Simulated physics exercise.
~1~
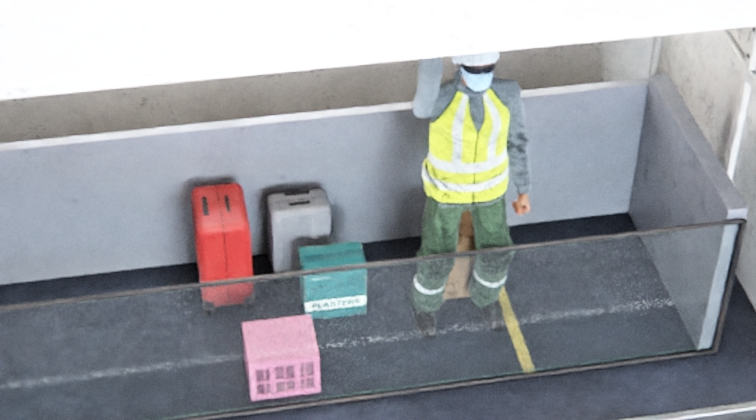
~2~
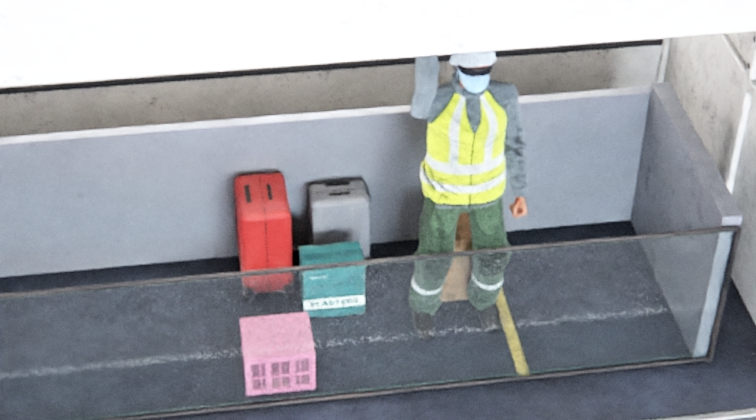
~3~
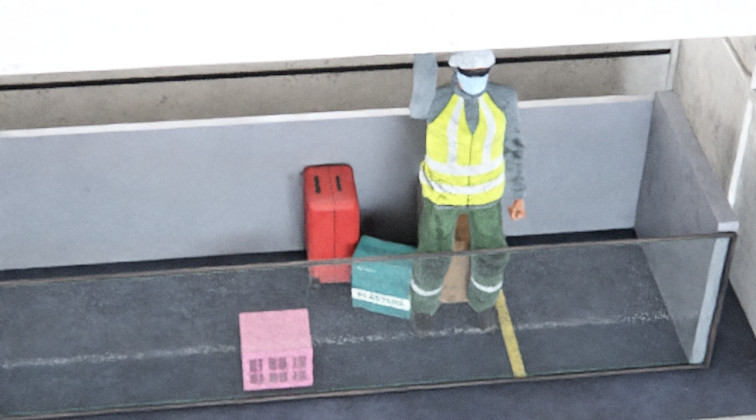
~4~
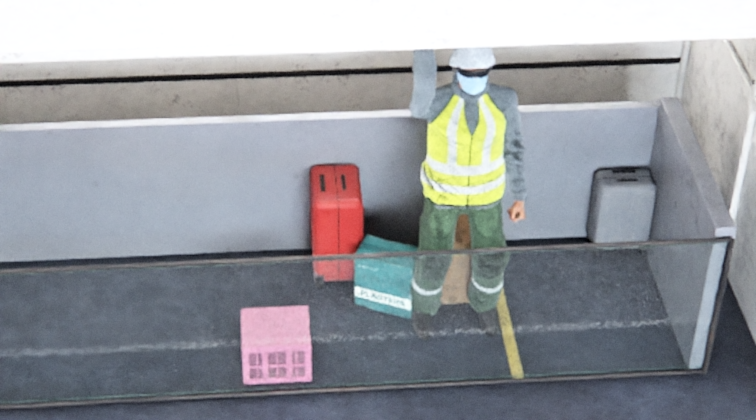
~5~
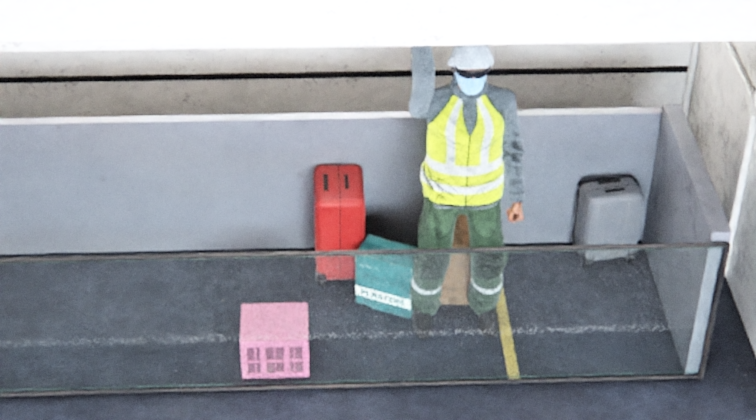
In a walled tram bay with a low clear panel in front, a masked figure in a yellow vest stands with one arm raised, beside a red case, a grey case, a teal carton and a pink crate. The red and grey cases roll right along the back wall while the carton stays put. Both cases continue right, the grey one passing out of sight behind the figure, and the carton shifts right and leans. The grey case reappears near the right end, beyond the yellow line. It finally edges back left, staying upright past the line, while the red case, leaning carton and crate remain short of it.
